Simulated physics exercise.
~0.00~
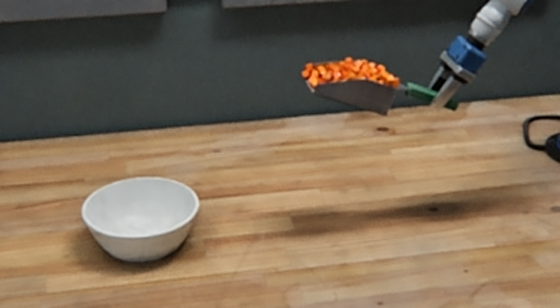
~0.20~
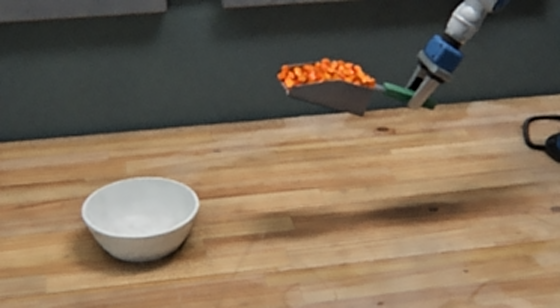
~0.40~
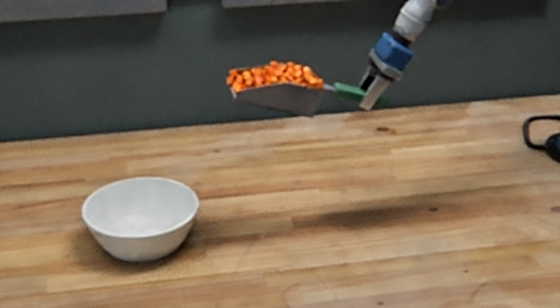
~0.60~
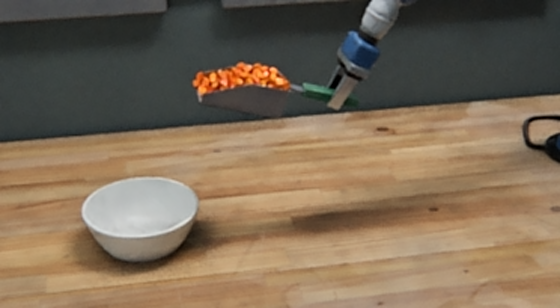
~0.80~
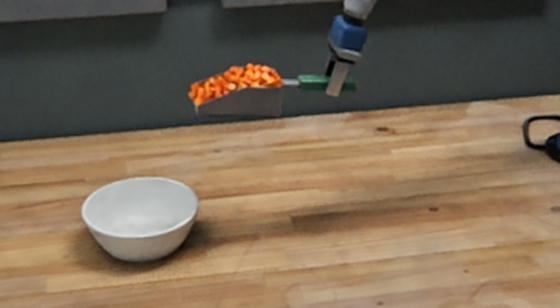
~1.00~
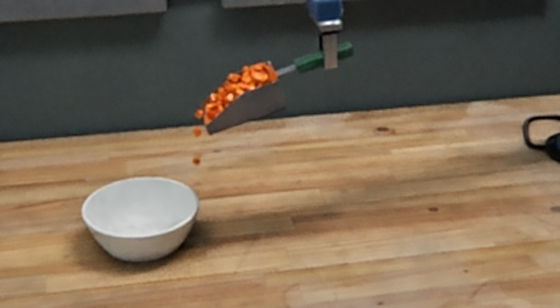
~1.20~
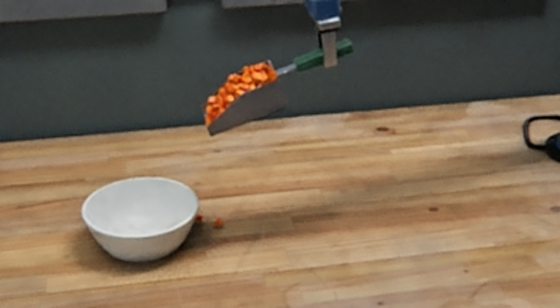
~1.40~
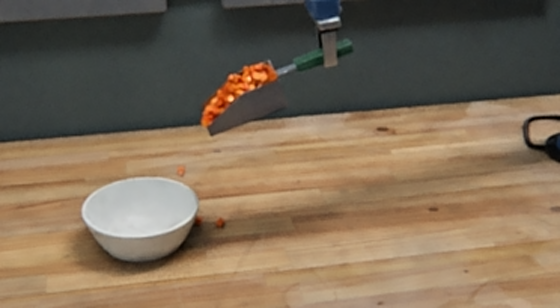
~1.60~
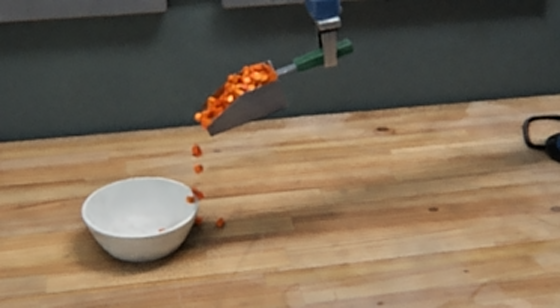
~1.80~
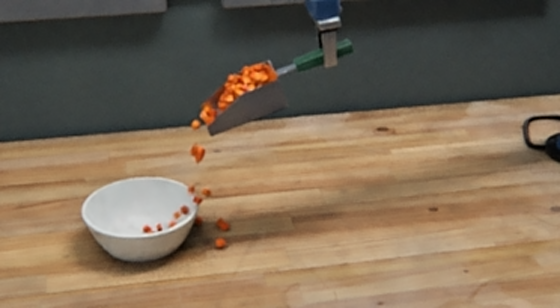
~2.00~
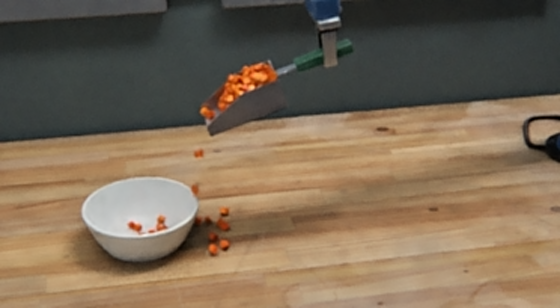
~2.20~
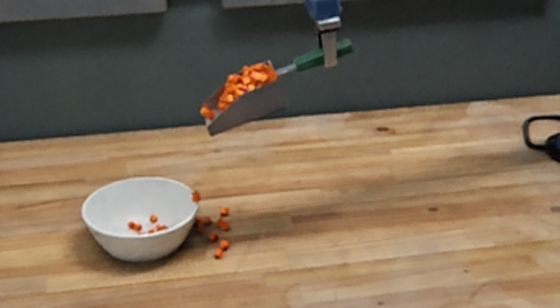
Robot arm carrying a scoop of orange vegetable dice left and tilting it, dropping some into a white bowl, some onto the table.
